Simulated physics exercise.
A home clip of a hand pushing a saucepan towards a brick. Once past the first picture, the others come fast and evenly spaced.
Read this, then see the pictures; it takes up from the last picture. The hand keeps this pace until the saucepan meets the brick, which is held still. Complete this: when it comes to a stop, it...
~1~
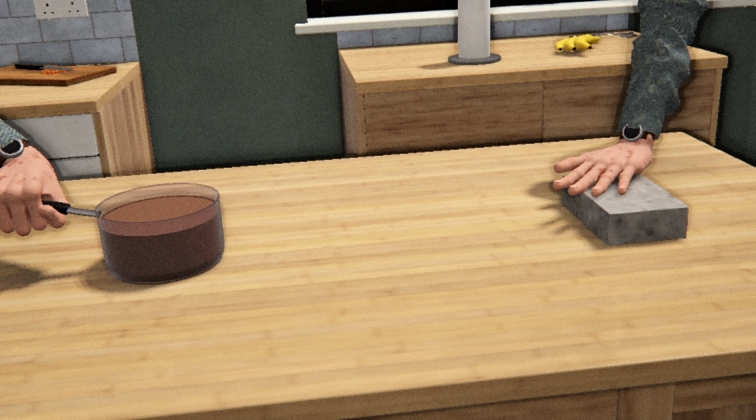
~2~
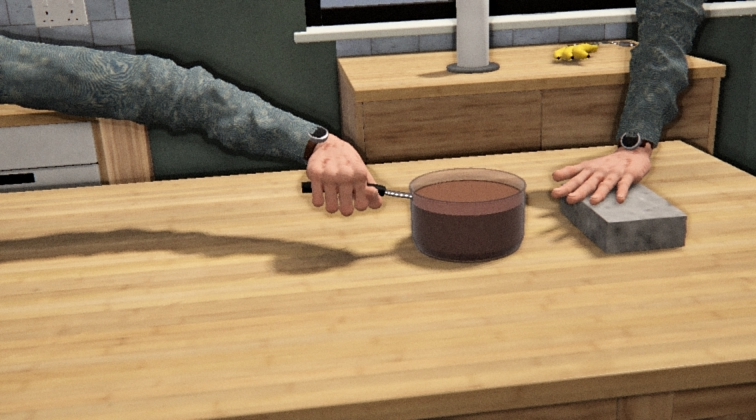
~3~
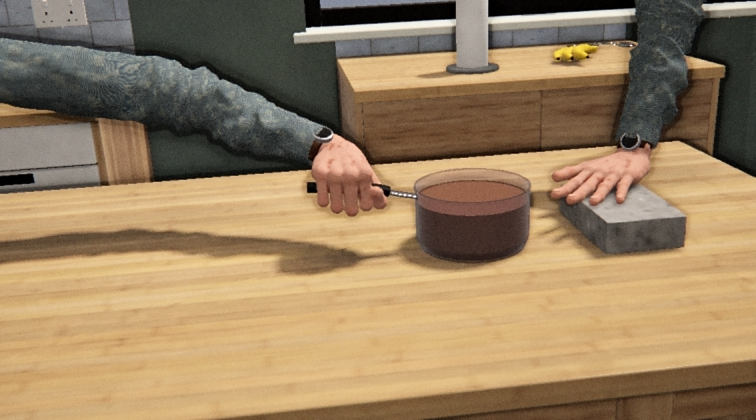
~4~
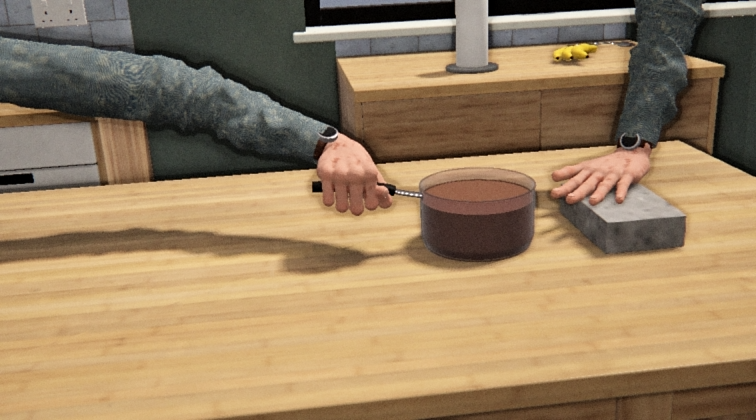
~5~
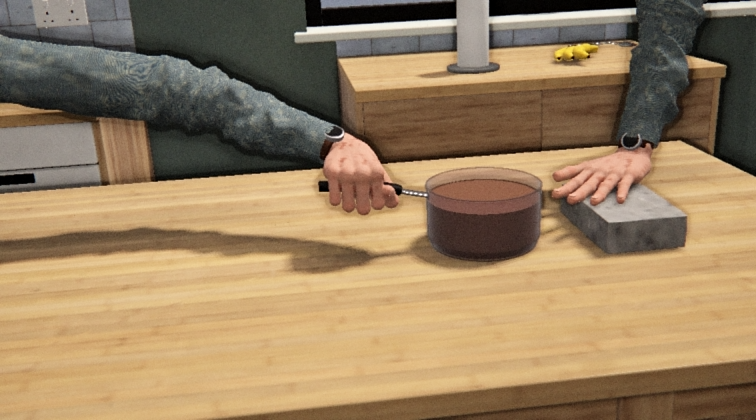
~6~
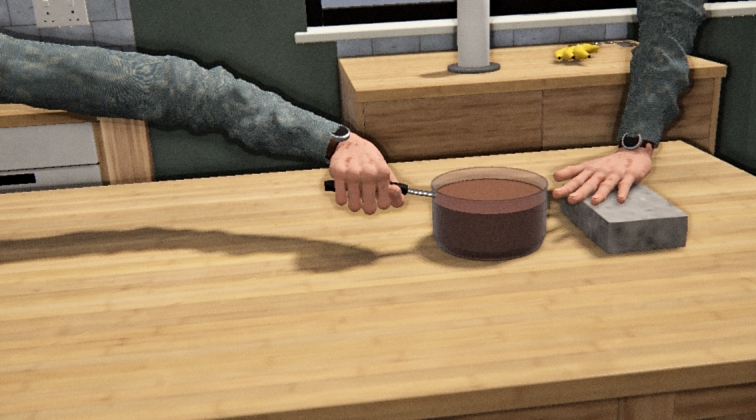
When it stops, it keeps everything in.
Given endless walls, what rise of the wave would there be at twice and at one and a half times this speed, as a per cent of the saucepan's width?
First case near 10 per cent, second near 10 per cent.
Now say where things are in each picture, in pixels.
In the first picture, at rest; saucepan (163, 231) about three quarters full; brick (621, 205).
In the second picture, under way; saucepan about three quarters full, surface at (467, 198).
In the third picture, on by 5 px; saucepan (472, 213) about three quarters full.
In the fourth picture, on by 5 px; saucepan about three quarters full, surface at (477, 197).
In the fifth picture, on by 5 px; saucepan (483, 211) about three quarters full.
In the sixth picture, on by 5 px; saucepan about three quarters full, surface at (489, 196); brick (620, 213).
Shortly, the saucepan meets the brick.
Then, the cocoa surges up the wall; the wave climbs under half way to the rim.
At the finish, the saucepan stands at the brick; none is lost.
